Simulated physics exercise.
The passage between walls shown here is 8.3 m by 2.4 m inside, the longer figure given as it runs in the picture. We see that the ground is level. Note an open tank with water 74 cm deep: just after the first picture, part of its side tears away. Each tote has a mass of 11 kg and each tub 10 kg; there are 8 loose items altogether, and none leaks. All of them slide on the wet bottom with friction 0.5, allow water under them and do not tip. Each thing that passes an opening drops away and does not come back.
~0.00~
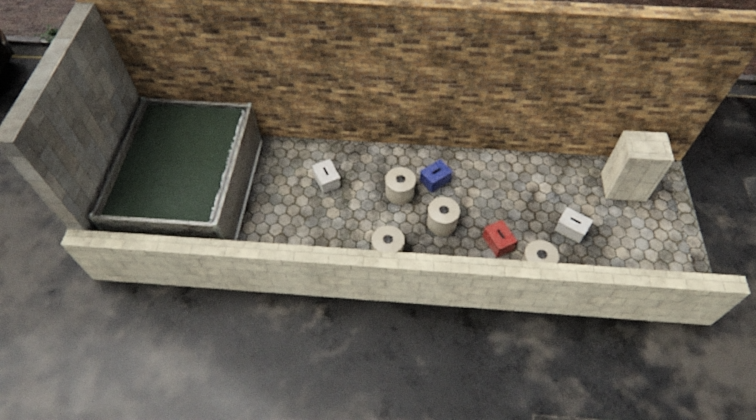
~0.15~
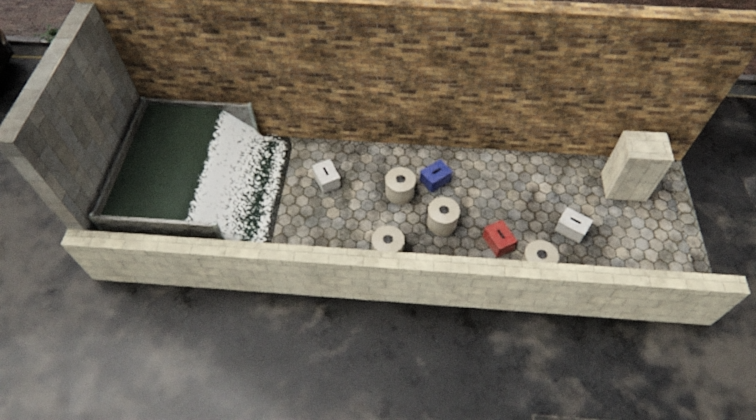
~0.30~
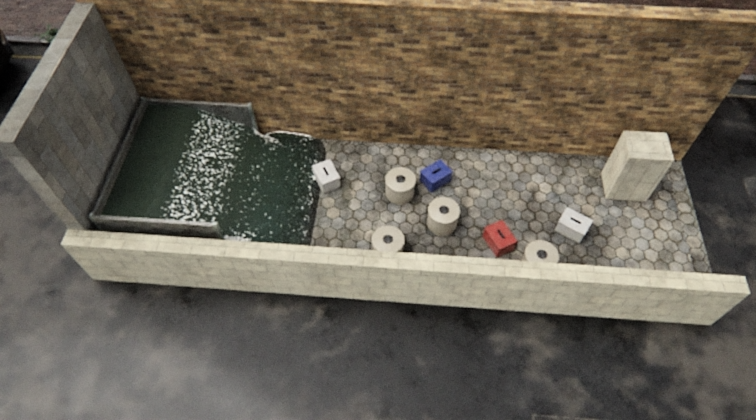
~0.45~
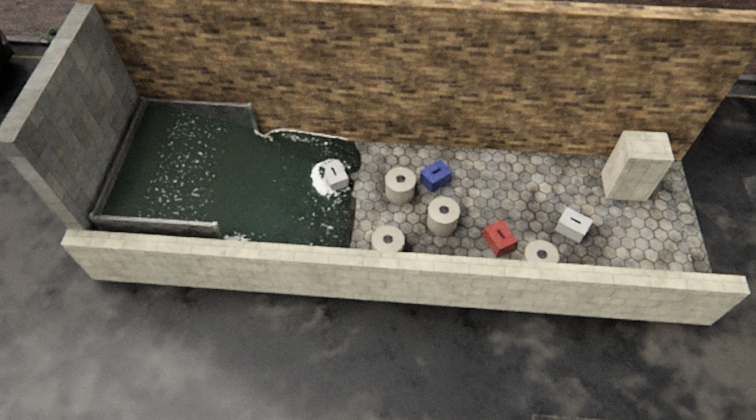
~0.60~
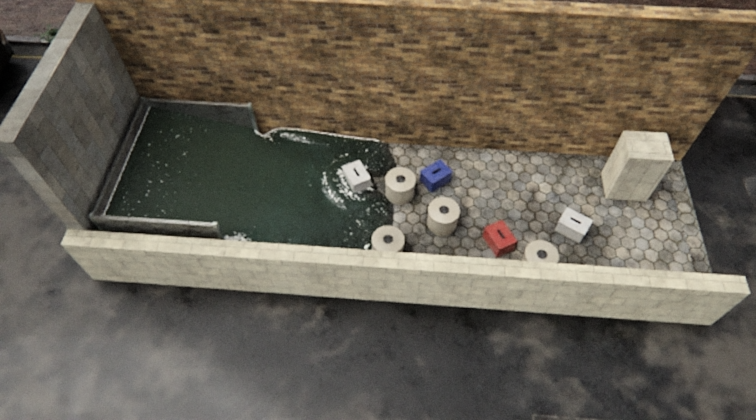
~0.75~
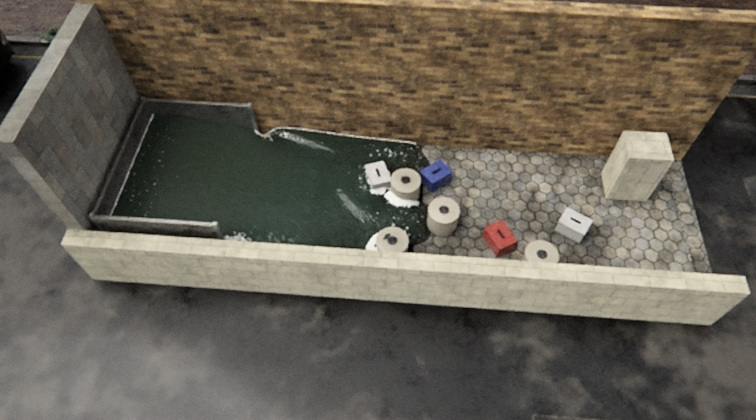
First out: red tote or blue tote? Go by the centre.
The red one is first out.
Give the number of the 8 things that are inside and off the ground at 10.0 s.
At that time the total is 0.
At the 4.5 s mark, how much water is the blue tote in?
I'd say around 15 cm.
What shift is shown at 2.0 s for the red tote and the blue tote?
Shifts: Around 140 and 200 cm.
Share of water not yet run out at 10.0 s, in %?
Around 34 % of the water.
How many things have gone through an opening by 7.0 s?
It comes to 7.
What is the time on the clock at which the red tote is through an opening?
Estimate: Close to 2.5 s.
After 2.0 s the red tote is near (602, 234), 1.4 m from its start, afloat; the blue tote is near (570, 172), 2.0 m from its start, afloat; 0 of 8 are out; 6 afloat.
After 4.5 s the red tote has gone out (at 2.6 s); the blue tote is near (569, 174), 2.0 m from its start, afloat; 7 of 8 are out; 1 afloat.
After 7.0 s the red tote has gone out (at 2.6 s); the blue tote is near (640, 216), 3.0 m from its start, aground; 7 of 8 are out; 0 afloat.
After 10.0 s the red tote has gone out (at 2.6 s); the blue tote is near (649, 214), 3.1 m from its start, aground; 7 of 8 are out; 0 afloat.
